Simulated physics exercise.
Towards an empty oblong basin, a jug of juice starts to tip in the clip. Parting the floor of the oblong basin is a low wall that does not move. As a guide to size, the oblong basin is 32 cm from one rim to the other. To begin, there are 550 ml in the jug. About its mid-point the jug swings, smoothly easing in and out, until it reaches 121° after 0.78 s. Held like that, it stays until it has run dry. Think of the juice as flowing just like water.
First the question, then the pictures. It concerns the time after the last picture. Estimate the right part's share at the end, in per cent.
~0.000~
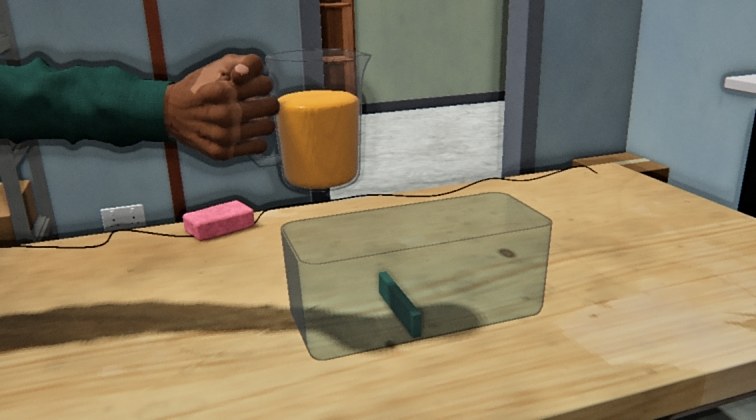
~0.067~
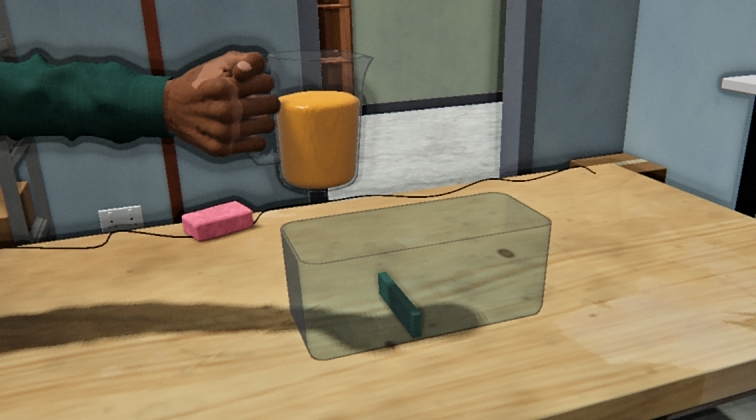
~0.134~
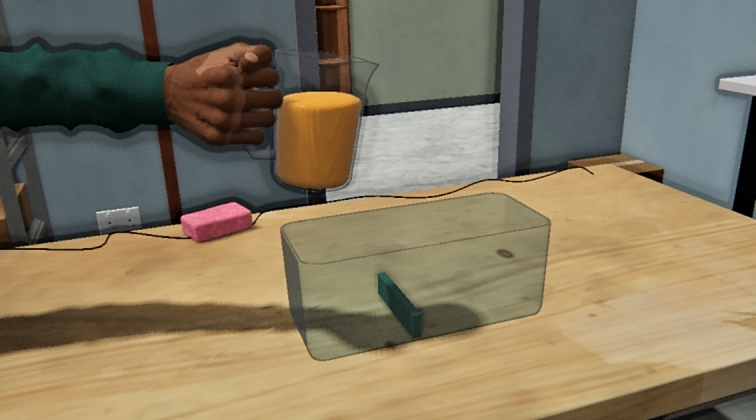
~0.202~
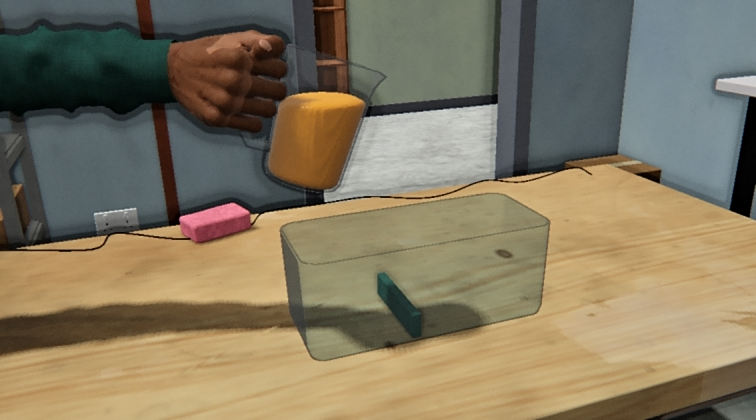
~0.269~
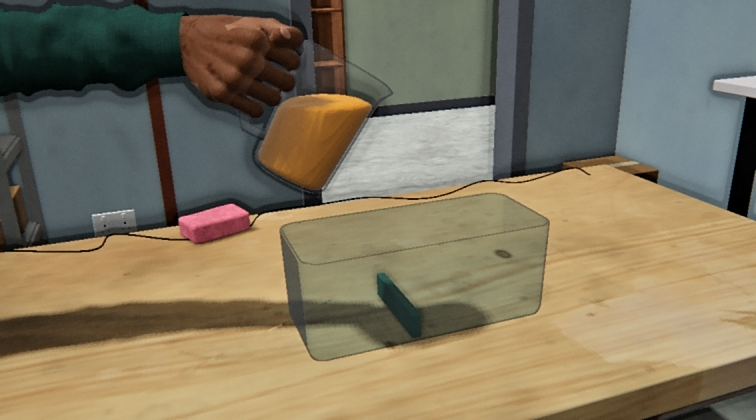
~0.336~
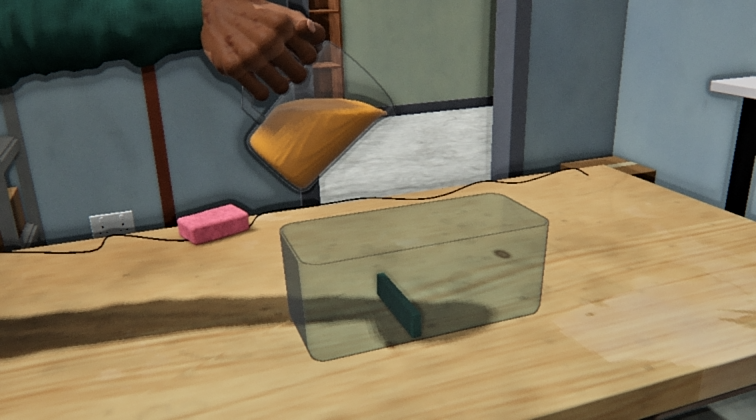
Roughly 89 per cent is in the right part.
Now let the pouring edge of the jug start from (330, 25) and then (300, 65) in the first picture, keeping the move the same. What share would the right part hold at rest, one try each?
I'd say 50 percent on the first go, 15 percent on the next.
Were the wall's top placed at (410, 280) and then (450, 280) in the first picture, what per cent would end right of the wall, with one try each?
70 in a hundred, followed by 5 in a hundred.
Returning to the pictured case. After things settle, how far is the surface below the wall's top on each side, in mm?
Left 30 mm, right 10 mm.
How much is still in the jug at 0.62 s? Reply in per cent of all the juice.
Remaining: Near 56 % of the total.
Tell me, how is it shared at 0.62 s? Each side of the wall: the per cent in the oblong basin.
0 left and 18 right, roughly.
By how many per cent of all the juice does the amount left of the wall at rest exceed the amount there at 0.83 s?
Close to 1% of the whole.
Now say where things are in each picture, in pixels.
In the first picture, it leans 0°; its right rim is at (370, 53); the juice meets the walls at (275, 101) and (355, 94); the oblong basin's rim runs from (290, 245) to (528, 208); the wall's top is at (399, 293).
In the second picture, it leans 2°; its right rim is at (372, 56); the juice meets the walls at (276, 102) and (356, 95).
In the third picture, it leans 9°; its right rim is at (378, 63); the juice meets the walls at (277, 102) and (357, 96).
In the fourth picture, it leans 19°; its right rim is at (386, 75); the juice meets the walls at (277, 109) and (361, 98).
In the fifth picture, it leans 32°; its right rim is at (392, 92); the juice meets the walls at (271, 122) and (369, 100).
In the sixth picture, it leans 47°; its right rim is at (394, 113); the juice meets the walls at (255, 129) and (382, 108).
Then, 0.62 s in, the tilt is 109° and 56 per cent is still to pour, 0 is left of the wall and 18 right of it.
Then, 0.83 s in, the tilt is 121° and 6 per cent is still to pour, 7 is left of the wall and 78 right of it.
Then, 1.04 s in, the tilt is 121° and 0 per cent is still to pour, 8 is left of the wall and 89 right of it.
Then, 1.28 s in, the tilt is 121° and 0 per cent is still to pour, 9 is left of the wall and 89 right of it.
Finally, 9 per cent lies left of the wall, 89 right of it and 2 outside.
